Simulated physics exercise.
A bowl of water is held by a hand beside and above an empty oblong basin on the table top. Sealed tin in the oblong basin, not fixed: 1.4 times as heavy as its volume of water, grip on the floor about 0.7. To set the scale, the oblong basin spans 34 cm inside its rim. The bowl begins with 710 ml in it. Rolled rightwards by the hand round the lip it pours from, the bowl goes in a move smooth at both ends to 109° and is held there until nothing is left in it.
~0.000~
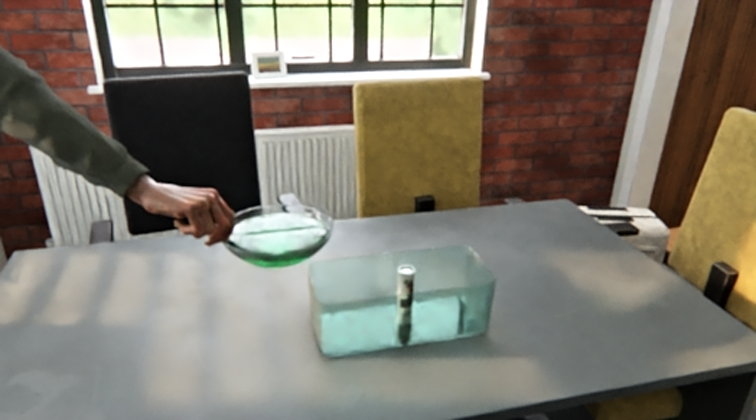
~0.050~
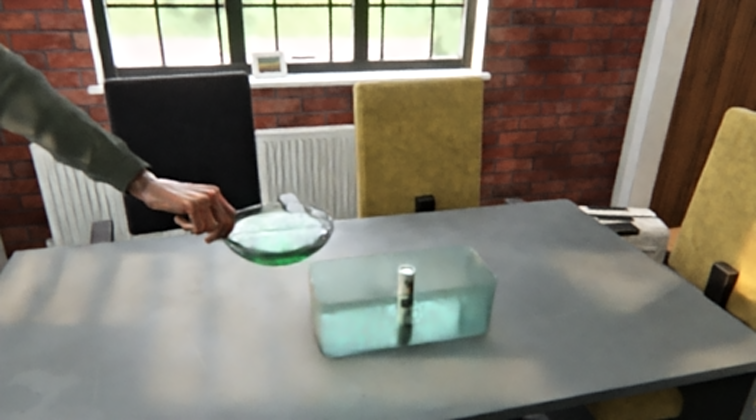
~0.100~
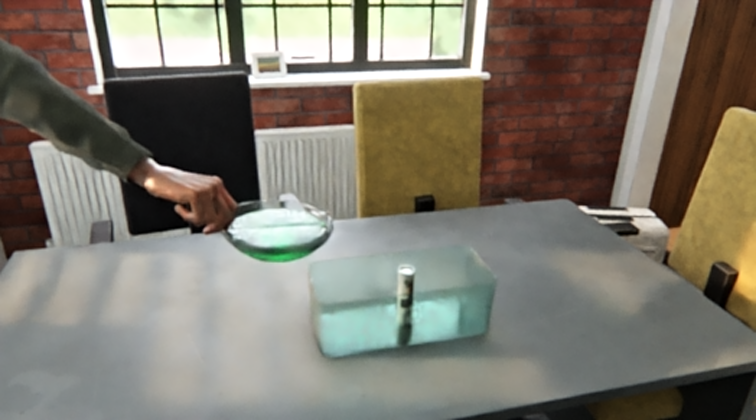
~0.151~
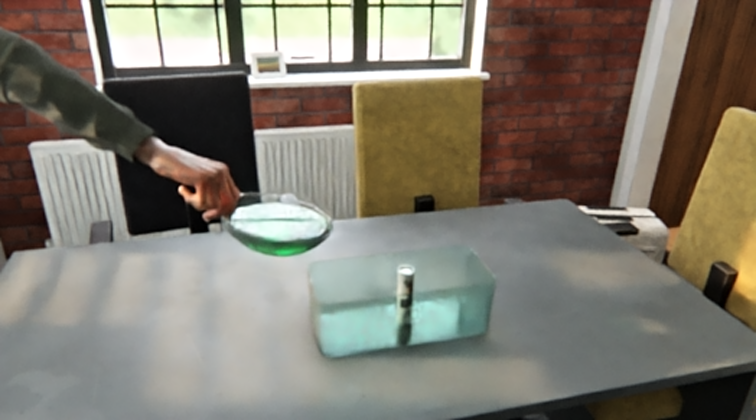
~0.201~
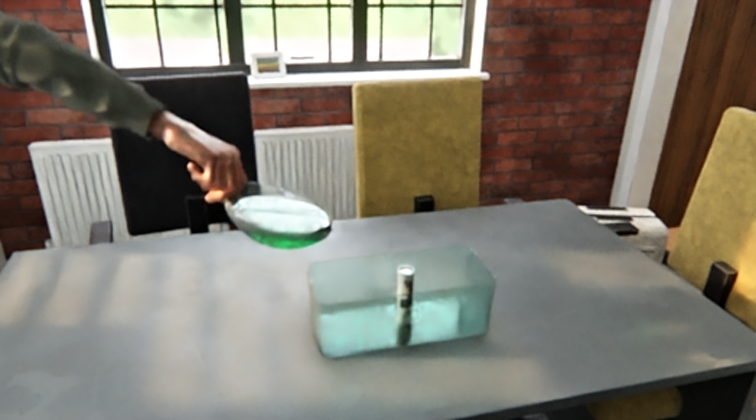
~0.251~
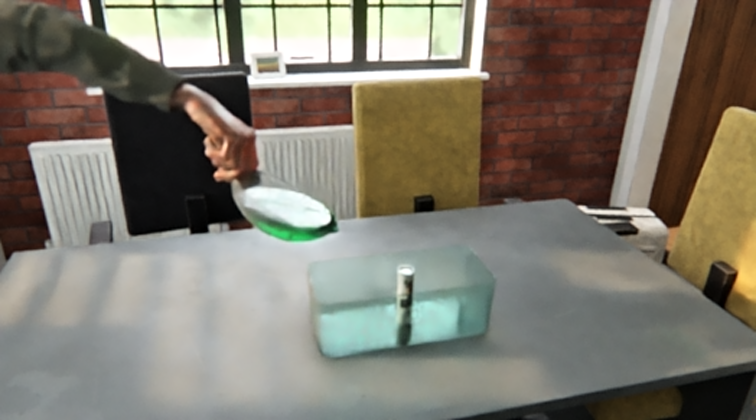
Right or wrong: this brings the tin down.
Right, the tin comes down.
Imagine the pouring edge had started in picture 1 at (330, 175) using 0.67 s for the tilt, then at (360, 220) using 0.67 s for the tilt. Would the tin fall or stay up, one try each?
Trial 1 - tin stays standing; trial 2 - tin stays standing.
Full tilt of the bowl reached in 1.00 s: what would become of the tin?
With that tilt, the tin stays on its base.
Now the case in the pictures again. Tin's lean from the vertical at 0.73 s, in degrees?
I'd say it is close to 35 degrees off upright.
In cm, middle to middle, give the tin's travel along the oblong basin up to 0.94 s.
The tin is about 8 cm from where it started.
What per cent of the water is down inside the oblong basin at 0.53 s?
Some 34 per cent.
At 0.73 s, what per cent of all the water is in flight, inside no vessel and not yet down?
Estimate: About 4 in a hundred.
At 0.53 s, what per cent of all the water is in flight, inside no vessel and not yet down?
66 %.
By 0.53 s the tilt is 97° and 1 per cent is still to pour; the tin stands where it began.
By 0.73 s the tilt is 109° and 0 per cent is still to pour; the tin leans 37°.
By 0.94 s the tilt is 109° and 0 per cent is still to pour; the tin lies on its side.
By 1.17 s the tilt is 109° and 0 per cent is still to pour; the tin lies on its side.
At rest the tin lies on its side.
